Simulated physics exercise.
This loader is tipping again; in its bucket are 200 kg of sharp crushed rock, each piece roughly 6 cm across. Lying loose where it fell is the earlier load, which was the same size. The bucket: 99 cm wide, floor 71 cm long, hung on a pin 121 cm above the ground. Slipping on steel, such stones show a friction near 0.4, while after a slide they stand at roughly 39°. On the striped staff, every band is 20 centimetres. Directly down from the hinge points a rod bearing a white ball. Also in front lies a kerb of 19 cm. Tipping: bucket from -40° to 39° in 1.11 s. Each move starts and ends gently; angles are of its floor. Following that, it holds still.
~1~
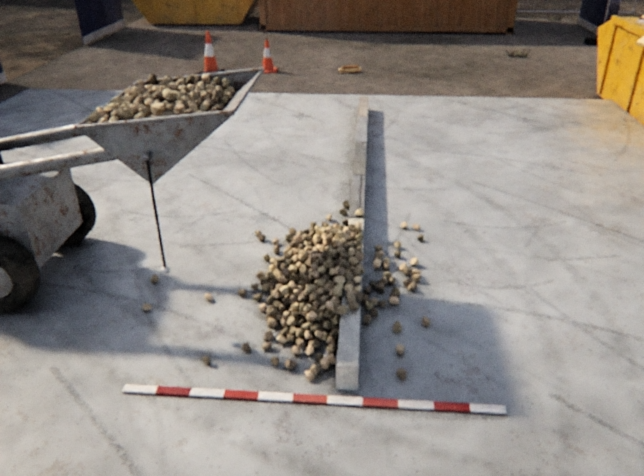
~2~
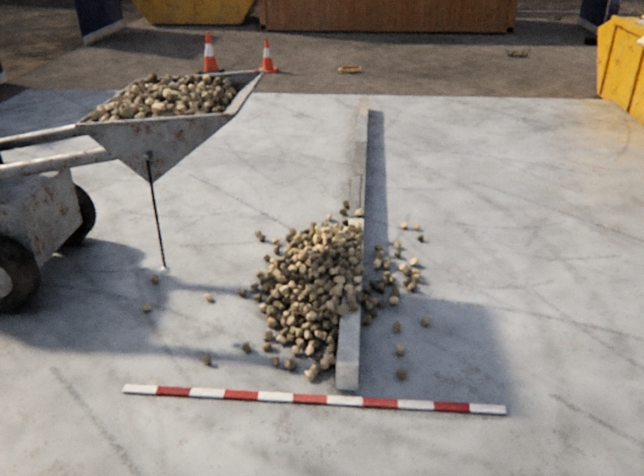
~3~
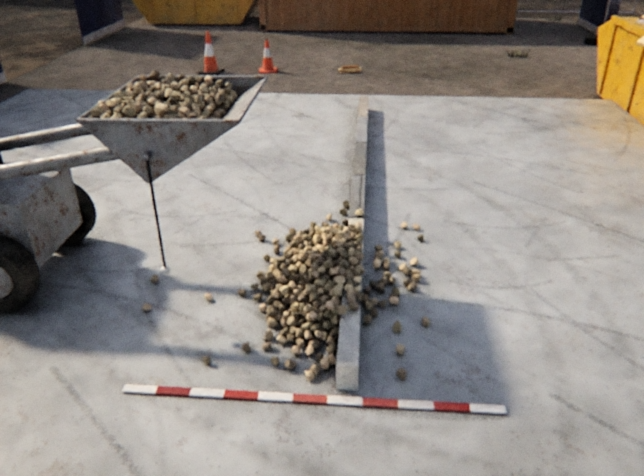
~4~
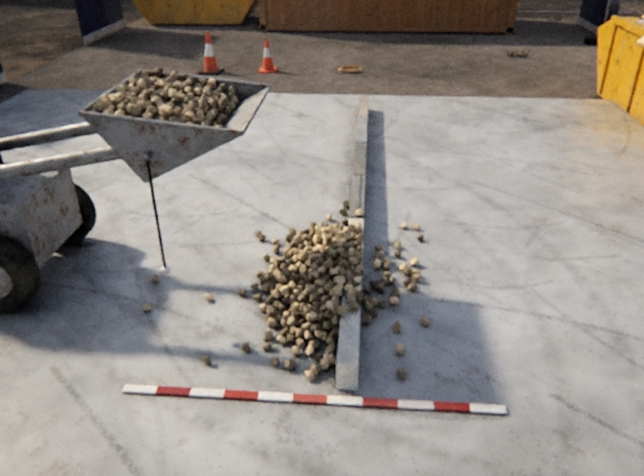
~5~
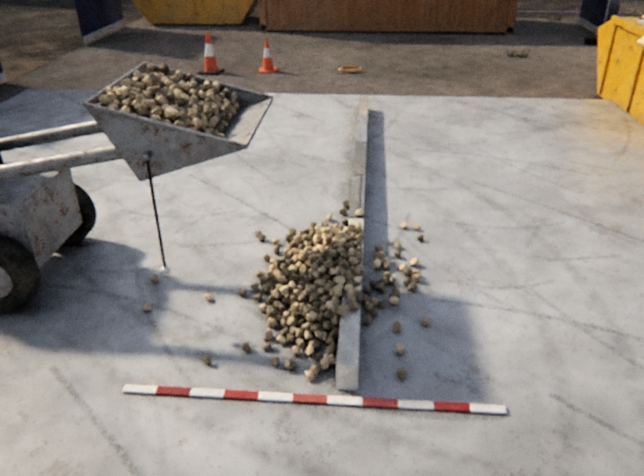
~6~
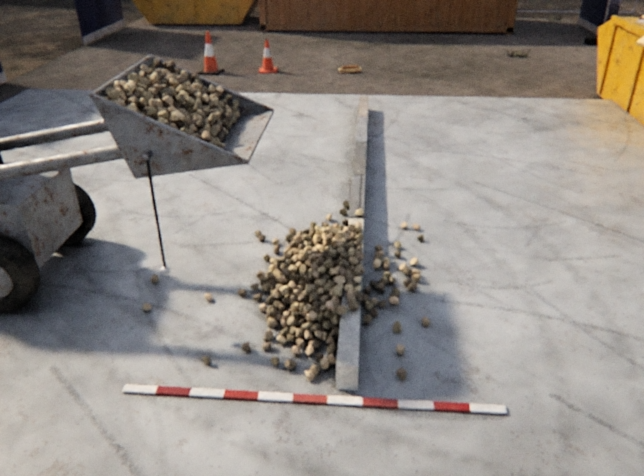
In the video, a loader's grey bucket full of stones gradually tilts forward, its front lip lowering toward the right and its back rising, while a loose pile of stones lies still against a kerb behind a red-and-white staff.
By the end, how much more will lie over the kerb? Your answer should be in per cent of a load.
About 0 per cent.
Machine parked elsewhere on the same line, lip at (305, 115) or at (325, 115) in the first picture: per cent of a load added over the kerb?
First place: Roughly 40 %; second place: Roughly 70 %.
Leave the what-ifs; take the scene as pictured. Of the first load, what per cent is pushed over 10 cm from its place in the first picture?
I'd say roughly 0 per cent of them.
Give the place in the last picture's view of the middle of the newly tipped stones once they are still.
(282, 269).
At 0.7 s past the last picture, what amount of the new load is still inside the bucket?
Held: Around 60 % of the load.
Then, 0.4 s after the last picture the floor is at 26°; in per cent of one load, 100 in the bucket, 93 on this side of the kerb, 7 over the kerb; the foremost stones are at (416, 261).
Then, 0.7 s after the last picture the floor is at 39°; in per cent of one load, 62 in the bucket, 131 on this side of the kerb, 7 over the kerb; the foremost stones are at (416, 261).
Then, 1.1 s after the last picture the floor is at 39°; in per cent of one load, 12 in the bucket, 181 on this side of the kerb, 7 over the kerb; the foremost stones are at (416, 261).
Then, 3.5 s after the last picture the floor is at 39°; in per cent of one load, 0 in the bucket, 193 on this side of the kerb, 7 over the kerb; the foremost stones are at (416, 261). Net gain over the kerb, 0.
